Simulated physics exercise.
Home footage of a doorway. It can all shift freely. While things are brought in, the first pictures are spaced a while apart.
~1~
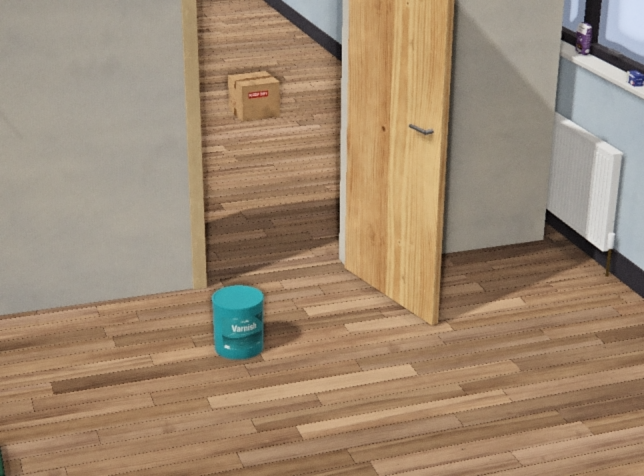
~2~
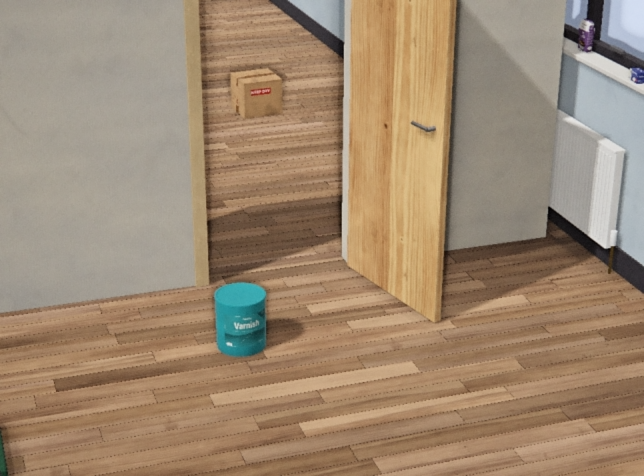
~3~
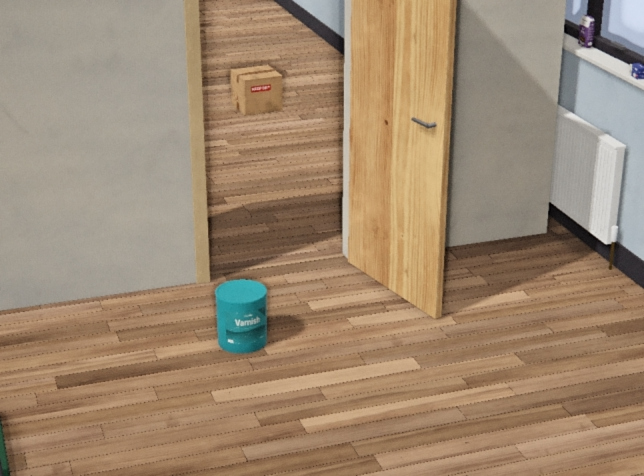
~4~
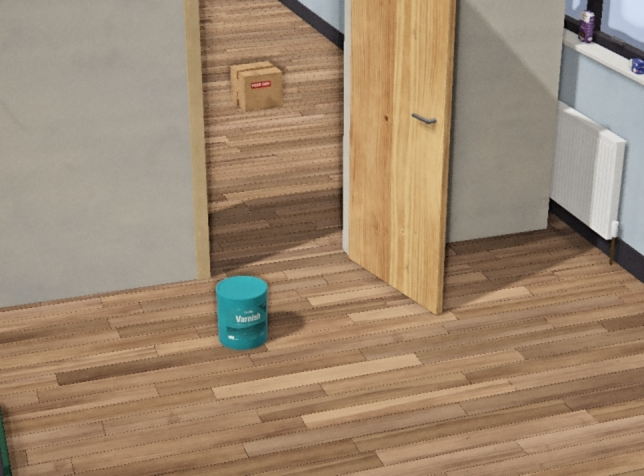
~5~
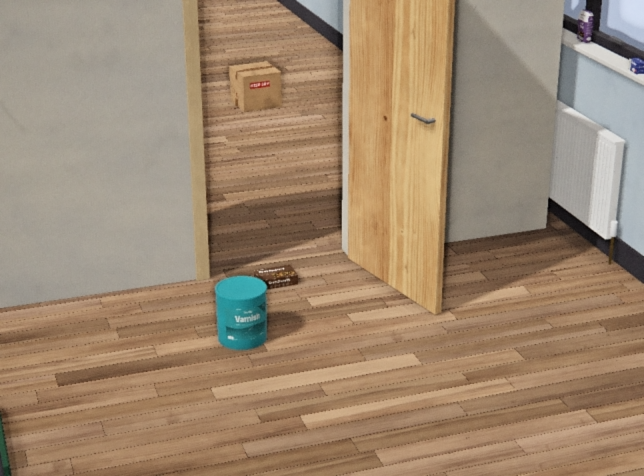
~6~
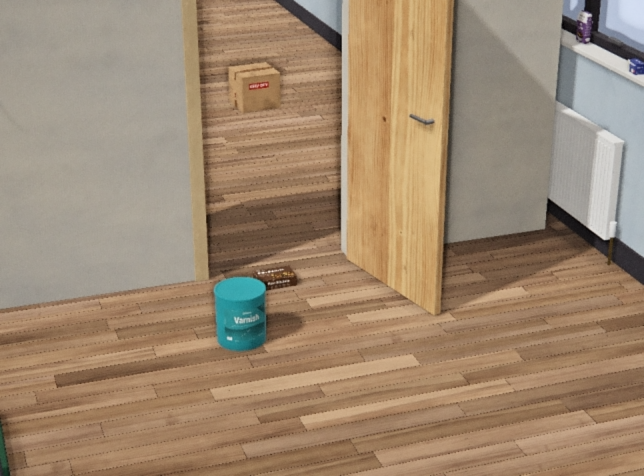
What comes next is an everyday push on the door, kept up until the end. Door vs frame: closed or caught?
Closed.
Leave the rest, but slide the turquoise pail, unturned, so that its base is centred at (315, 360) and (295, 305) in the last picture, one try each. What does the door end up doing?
First it finishes its swing, then it cannot finish its swing.
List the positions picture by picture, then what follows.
In the first frame, door wide open and still; turquoise pail (239, 322).
In the second frame, door wide open and still; turquoise pail (241, 320).
In the third frame, door wide open and still; turquoise pail (242, 317).
In the fourth frame, door wide open and still; turquoise pail (242, 313).
In the fifth frame, door wide open and still; turquoise pail (242, 313).
In the sixth frame, door wide open and still; brown packet (275, 278); turquoise pail (241, 314).
Then, 0.70 s past the last view, open by 79°.
Then, 1.30 s past the last view, open by 42°.
Then, 1.70 s past the last view, open by 17°; brown packet displaced a little near (262, 273).
Then, 2.00 s past the last view, open by 0°; brown packet displaced about its own width near (251, 262).
Finally, open by 0°; moved from the start, brown packet; turquoise pail still in place. Final places as the last picture's camera would see them, brown packet near (249, 259).
